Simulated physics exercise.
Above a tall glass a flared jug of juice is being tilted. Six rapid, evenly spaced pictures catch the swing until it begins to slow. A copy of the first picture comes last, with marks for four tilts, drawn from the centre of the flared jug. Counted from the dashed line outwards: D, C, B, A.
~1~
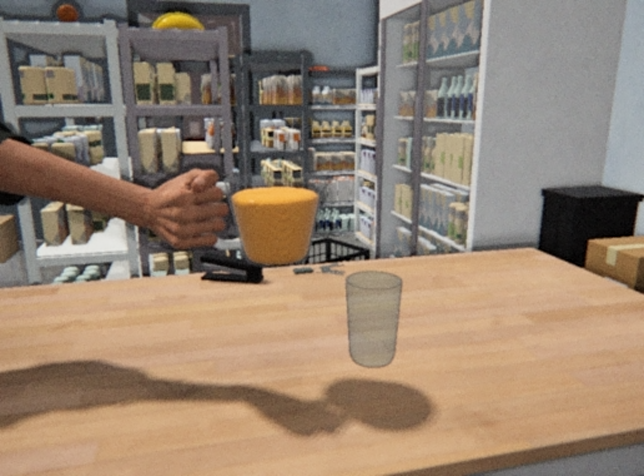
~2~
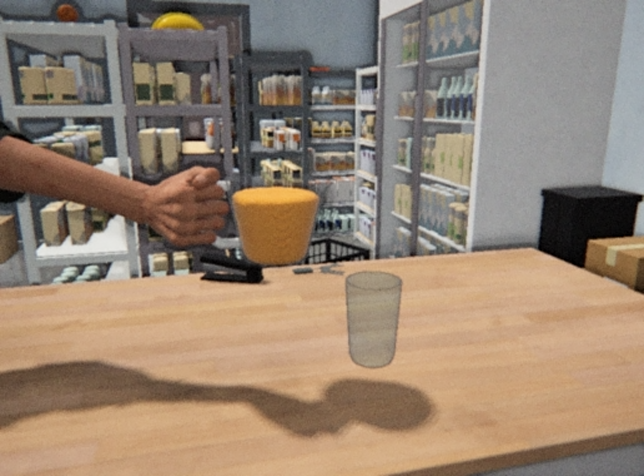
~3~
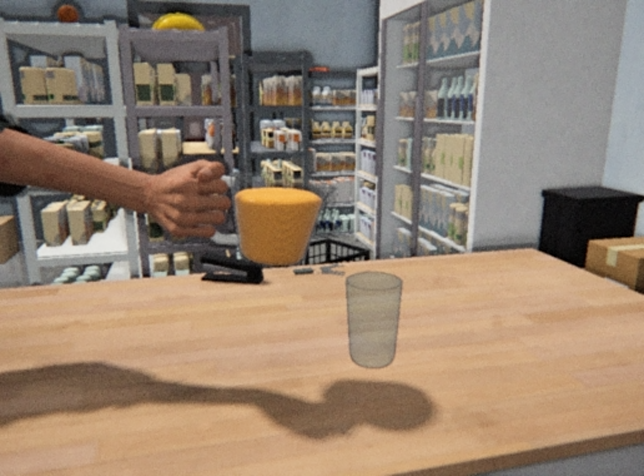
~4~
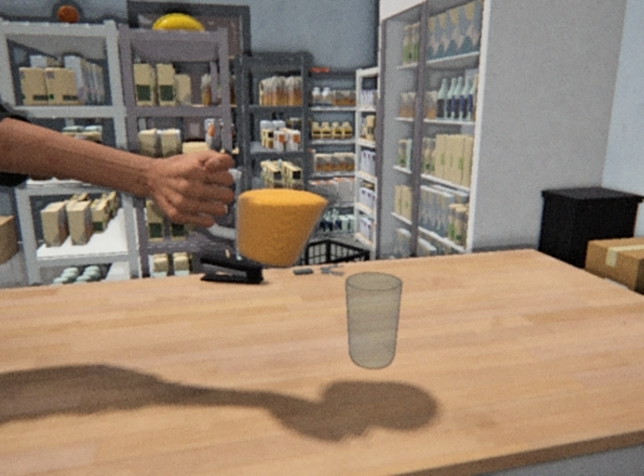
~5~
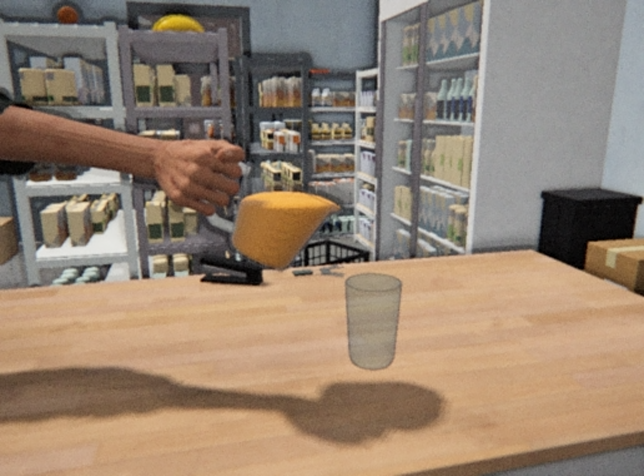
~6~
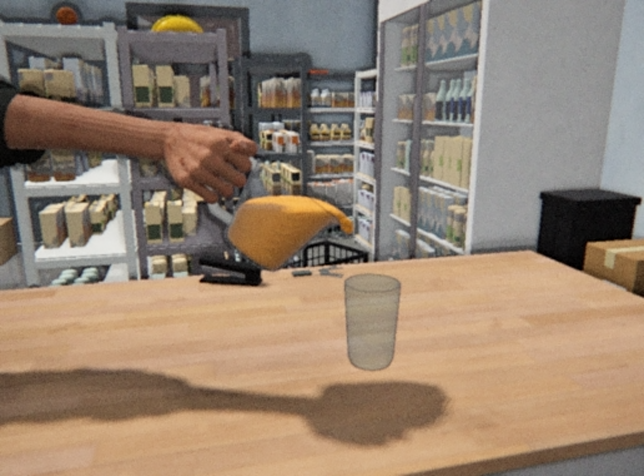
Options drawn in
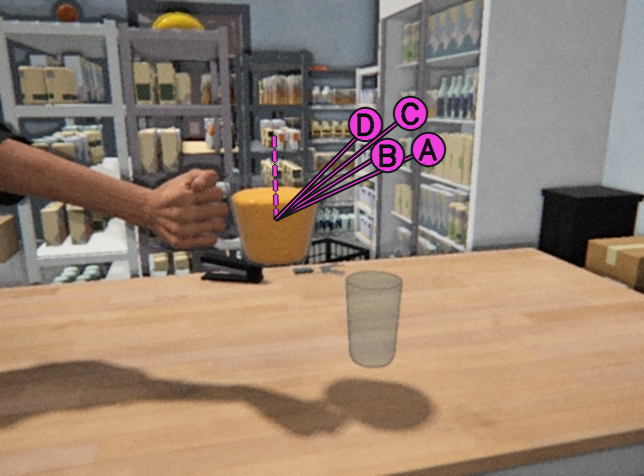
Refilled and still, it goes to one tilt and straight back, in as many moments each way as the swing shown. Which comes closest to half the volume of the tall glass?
D beats the others.
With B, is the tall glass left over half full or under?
Over half.
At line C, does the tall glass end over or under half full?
Over.
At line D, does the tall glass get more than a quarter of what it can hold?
Yes, clearly.
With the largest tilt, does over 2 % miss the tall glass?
Yes, it does.
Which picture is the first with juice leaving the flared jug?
Picture 6.
On the marked copy, A at (412, 156); B at (370, 160); C at (396, 123); D at (355, 138).
For line A, the tall glass ends with about 86 % of what it can hold; 15 % of the juice is spilt.
For line B, the tall glass ends with about 80 % of what it can hold; 7 % of the juice is spilt.
For line C, the tall glass ends with about 69 % of what it can hold.
For line D, the tall glass ends with about 52 % of what it can hold.
